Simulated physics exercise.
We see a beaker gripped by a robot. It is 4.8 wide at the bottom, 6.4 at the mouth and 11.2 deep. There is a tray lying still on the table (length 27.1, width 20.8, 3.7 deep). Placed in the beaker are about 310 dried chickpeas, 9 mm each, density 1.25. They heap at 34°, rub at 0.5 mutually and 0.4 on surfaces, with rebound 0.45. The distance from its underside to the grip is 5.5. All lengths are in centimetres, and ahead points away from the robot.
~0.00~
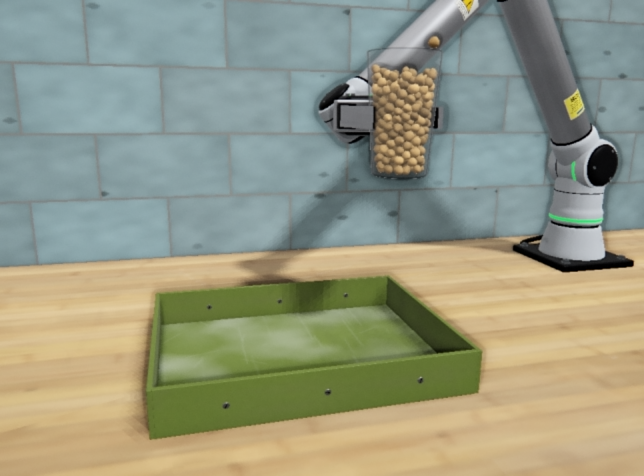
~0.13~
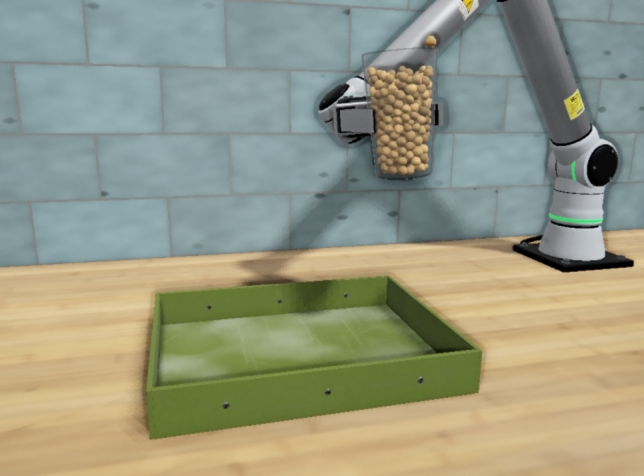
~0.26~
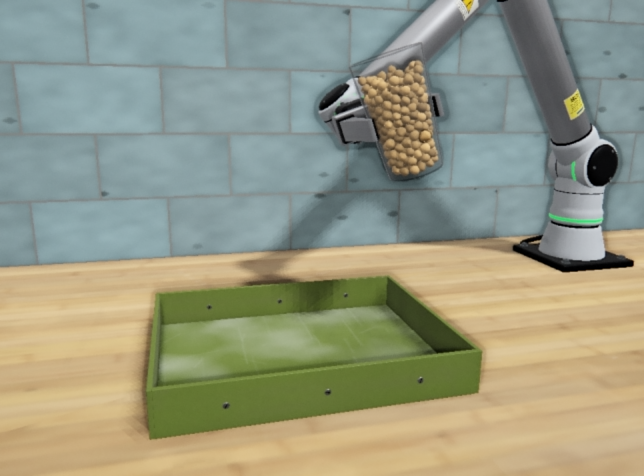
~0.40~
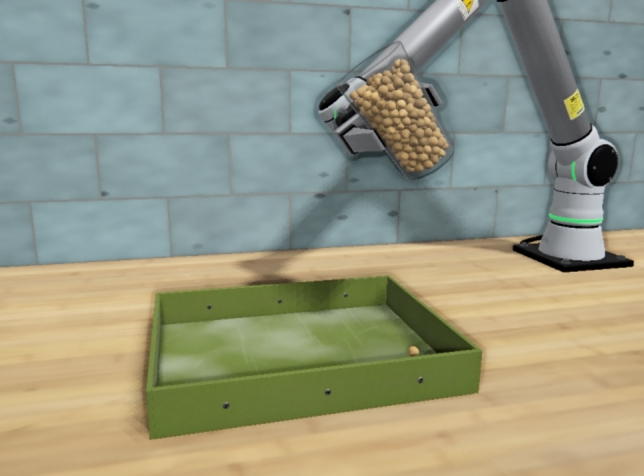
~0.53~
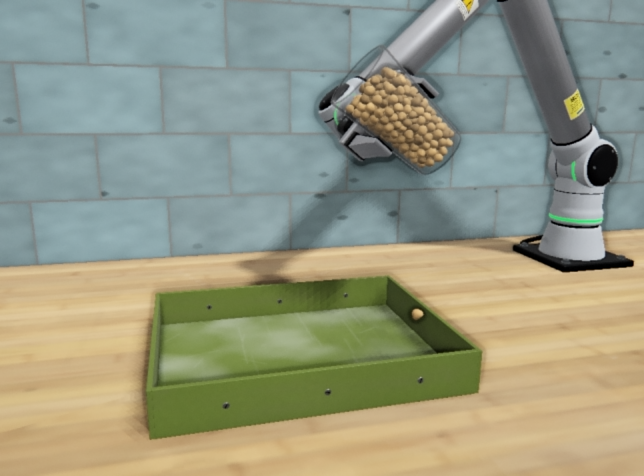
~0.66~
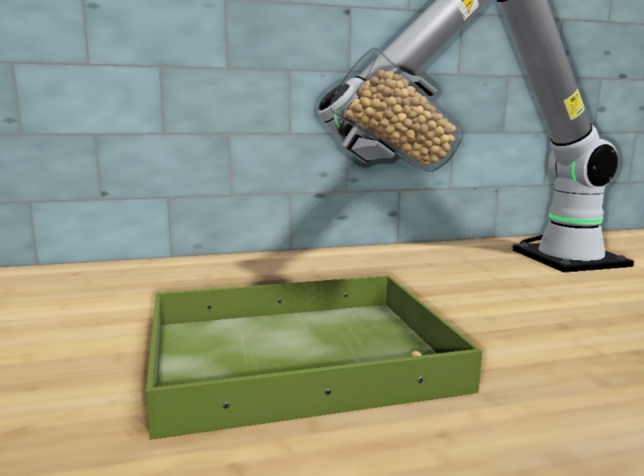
Robot arm gradually tilting a clear beaker full of dried chickpeas above a green tray, a single chickpea dropping into the tray.
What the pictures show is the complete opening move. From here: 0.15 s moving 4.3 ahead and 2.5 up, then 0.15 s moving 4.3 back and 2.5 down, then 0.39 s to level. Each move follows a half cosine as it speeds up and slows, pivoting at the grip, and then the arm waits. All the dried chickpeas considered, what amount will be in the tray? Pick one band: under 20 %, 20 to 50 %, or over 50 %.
Under 20 %.
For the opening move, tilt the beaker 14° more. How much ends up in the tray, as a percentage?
30 %.
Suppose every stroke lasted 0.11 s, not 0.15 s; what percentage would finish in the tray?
In that case it would be near 40 percent.
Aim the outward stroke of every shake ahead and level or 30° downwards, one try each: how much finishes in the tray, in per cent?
First try some 5 %, second try some 0 %.
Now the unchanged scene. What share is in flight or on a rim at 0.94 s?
Reading at that time: Some 9 per cent.
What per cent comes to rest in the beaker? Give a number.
85 %.
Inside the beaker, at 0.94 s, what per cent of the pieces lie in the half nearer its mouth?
Around 55 in a hundred.
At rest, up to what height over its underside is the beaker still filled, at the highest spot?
I'd say near 10.5 cm from the bottom.
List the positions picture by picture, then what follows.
The first frame shows beaker middle at (402, 116), level; upper third of the load around (404, 87), from x 375 to 435, top at y 45; 309 in the beaker.
The second frame shows beaker middle at (402, 116), tilted 5° forward; upper third of the load around (402, 87), from x 370 to 430, top at y 40; 308 in the beaker, 1 in flight or on a rim.
The third frame shows beaker middle at (401, 117), tilted 19° forward; upper third of the load around (397, 89), from x 360 to 435, top at y 65; 308 in the beaker, 1 in flight or on a rim.
The fourth frame shows beaker middle at (401, 117), tilted 37° forward; upper third of the load around (393, 94), from x 355 to 445, top at y 65; 308 in the beaker, 1 in the tray.
The fifth frame shows beaker middle at (401, 117), tilted 51° forward; upper third of the load around (389, 97), from x 350 to 450, top at y 75; 308 in the beaker, 1 in the tray.
The sixth frame shows beaker middle at (401, 117), tilted 56° forward; upper third of the load around (389, 98), from x 350 to 450, top at y 75; 308 in the beaker, 1 in the tray.
After 0.94 s, tilted 56° forward, highest piece 27 above the table; 279 in the beaker, 1 in the tray, 29 in flight or on a rim.
After 1.21 s, tilted 16° forward, highest piece 29 above the table; 267 in the beaker, 41 in the tray, 1 in flight or on a rim.
After 1.55 s, level, highest piece 29 above the table; 267 in the beaker, 42 in the tray.
After 2.60 s, level, highest piece 29 above the table; 267 in the beaker, 42 in the tray.
At rest, 267 in the beaker, 42 in the tray. That is 14 % in the tray.
